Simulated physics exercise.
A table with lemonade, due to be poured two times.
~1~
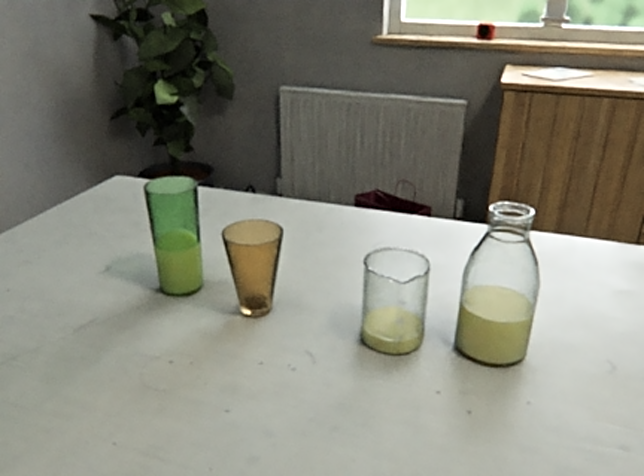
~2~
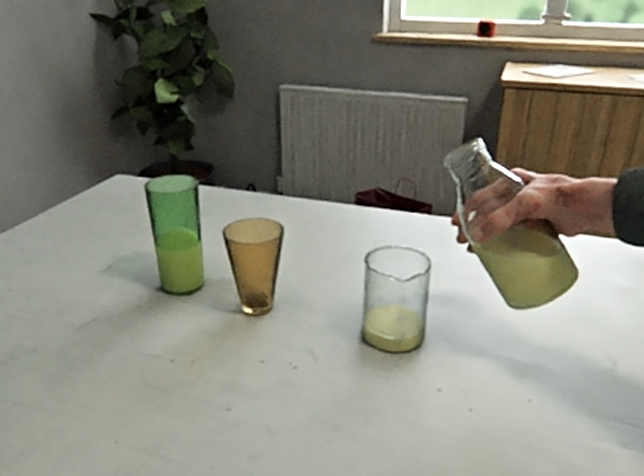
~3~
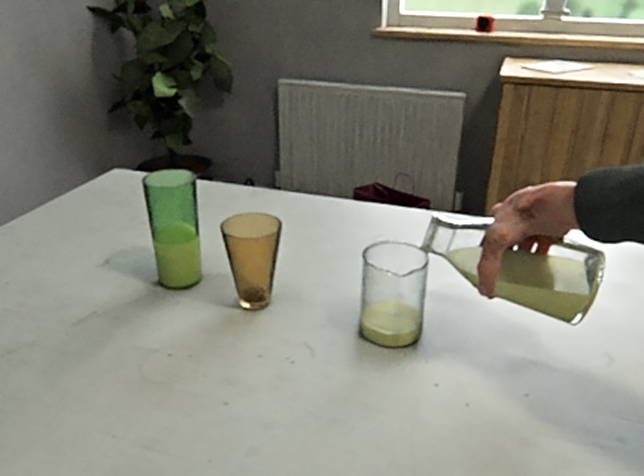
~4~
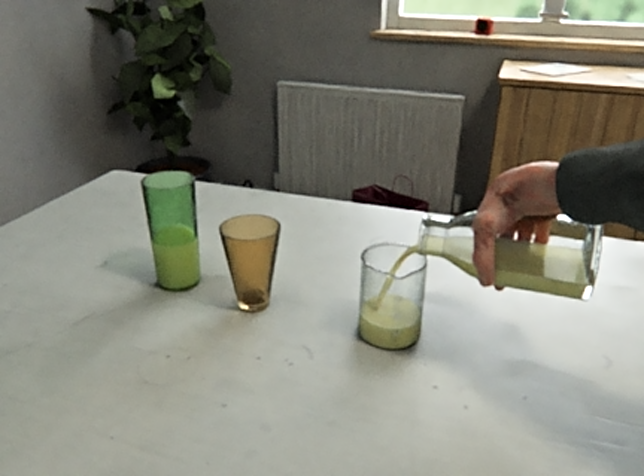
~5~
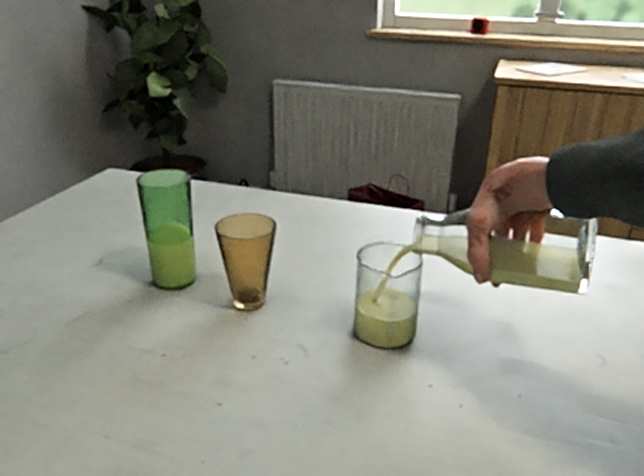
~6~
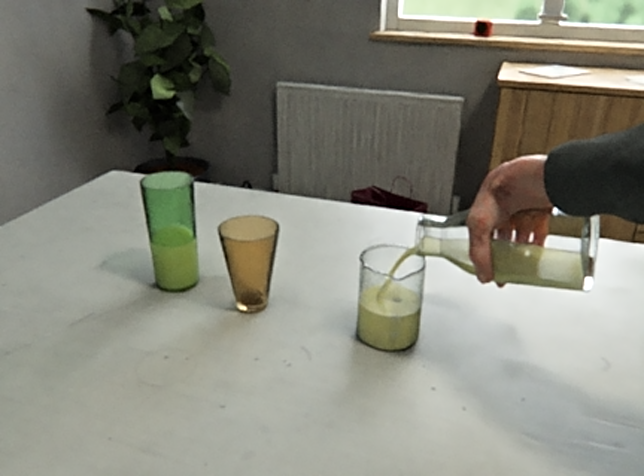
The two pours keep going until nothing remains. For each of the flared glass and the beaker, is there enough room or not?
The flared glass has enough room, the beaker has enough room.
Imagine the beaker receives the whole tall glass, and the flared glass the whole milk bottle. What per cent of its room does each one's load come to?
Roughly 50 per cent first, then roughly 110 per cent.
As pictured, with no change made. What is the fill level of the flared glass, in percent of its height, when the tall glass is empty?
Looks like roughly 80 percent to me.
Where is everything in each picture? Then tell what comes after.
In the first frame, nothing is moving yet; milk bottle (501, 279) about a third full; tall glass (176, 236) about half full; beaker (394, 300) nearly empty; flared glass (254, 268) empty.
In the second frame, the milk bottle is picked up; milk bottle (501, 217) tipped 35° with all of its load; beaker nearly empty, surface at (394, 321).
In the third frame, the milk bottle leans over the beaker; milk bottle (502, 258) tipped 75° with all of its load; beaker (393, 293) nearly empty.
In the fourth frame, the lemonade is flowing; milk bottle (500, 247) tipped 90° with nearly all of its load; beaker about a quarter full, surface at (390, 311).
In the fifth frame, the lemonade is flowing; milk bottle (495, 243) tipped 90° with about two thirds of its load; flared glass (247, 262) empty.
In the sixth frame, the lemonade is flowing; milk bottle (498, 242) tipped 95° with about half of its load; tall glass about half full, surface at (173, 238); beaker about half full, surface at (390, 300); flared glass (250, 264) empty.
Next, the beaker is about two thirds full.
After that, the beaker is about three quarters full.
Finally, the flared glass is about three quarters full; the beaker is about three quarters full.
